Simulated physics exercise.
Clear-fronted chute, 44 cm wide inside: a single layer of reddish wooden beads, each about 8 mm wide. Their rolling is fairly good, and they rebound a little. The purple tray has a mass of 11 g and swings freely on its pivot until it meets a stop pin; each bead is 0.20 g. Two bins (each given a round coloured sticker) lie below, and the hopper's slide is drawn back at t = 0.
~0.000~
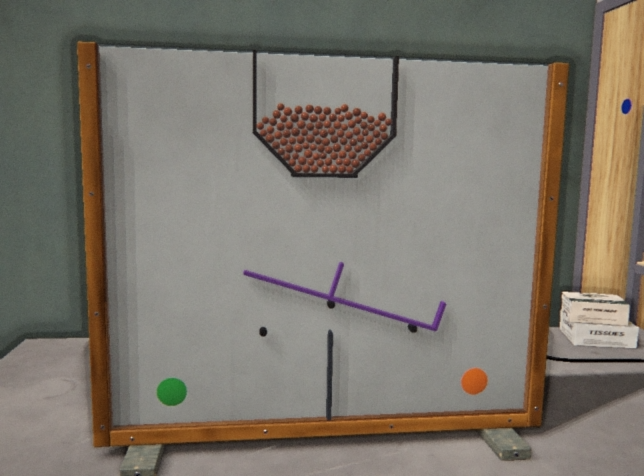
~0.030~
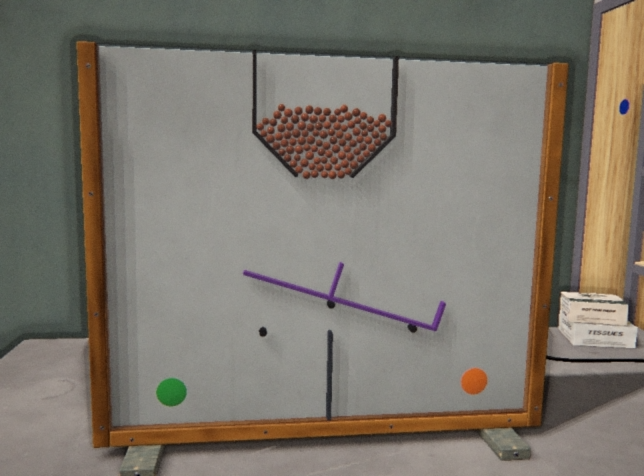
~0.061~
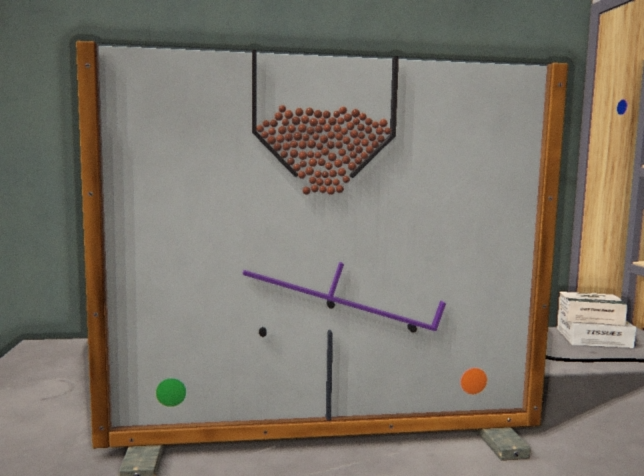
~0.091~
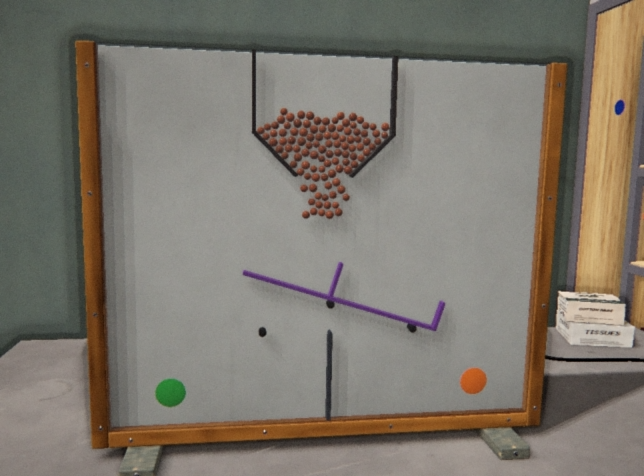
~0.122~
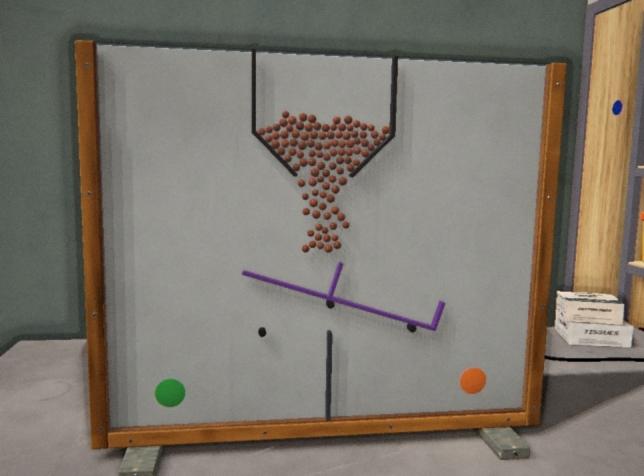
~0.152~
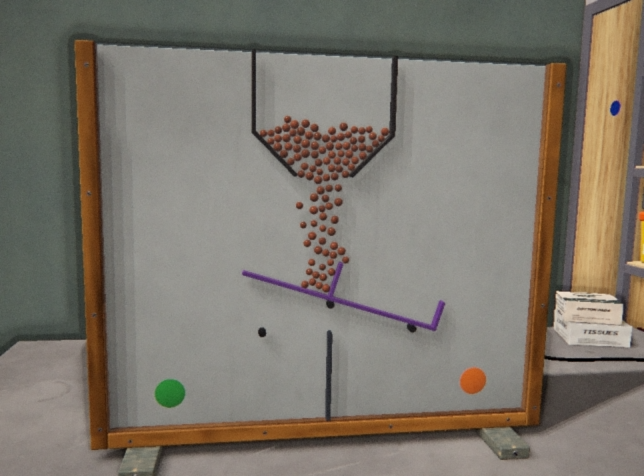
At first, a mass of small reddish beads sits in a closed hopper above a tilted purple tray, its right end lower. The hopper's bottom opens and beads pour down in a loosening stream, reaching the tray beside its upright wall, while the tray stays tilted as before.
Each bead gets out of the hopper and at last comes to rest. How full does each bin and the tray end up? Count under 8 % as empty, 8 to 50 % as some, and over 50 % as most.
Result: Orange bin empty, green bin some, tray most.
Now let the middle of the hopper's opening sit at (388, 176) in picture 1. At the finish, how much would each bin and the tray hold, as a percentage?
Orange bin 25, green bin 0, tray 75.
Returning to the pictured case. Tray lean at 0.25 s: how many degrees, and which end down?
The tray tilts about 15 degrees, and its right end is the low one.
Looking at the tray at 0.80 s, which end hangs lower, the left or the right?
Right.
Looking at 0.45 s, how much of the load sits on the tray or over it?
90%, give or take.
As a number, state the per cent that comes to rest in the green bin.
15 %.
After 0.25 s, 70 % have left the hopper; tray right end down 17°; on or over it 70 %, past it to the left 0 %, to the right 0 %.
After 0.45 s, 100 % have left the hopper; tray right end down 12°; on or over it 90 %, past it to the left 5 %, to the right 0 %.
After 0.80 s, 100 % have left the hopper; tray right end down 17°; on or over it 85 %, past it to the left 15 %, to the right 0 %.
All still by 1.7 s, orange bin 0 %, green bin 15 %, tray 85 %; tray right end down 17°.
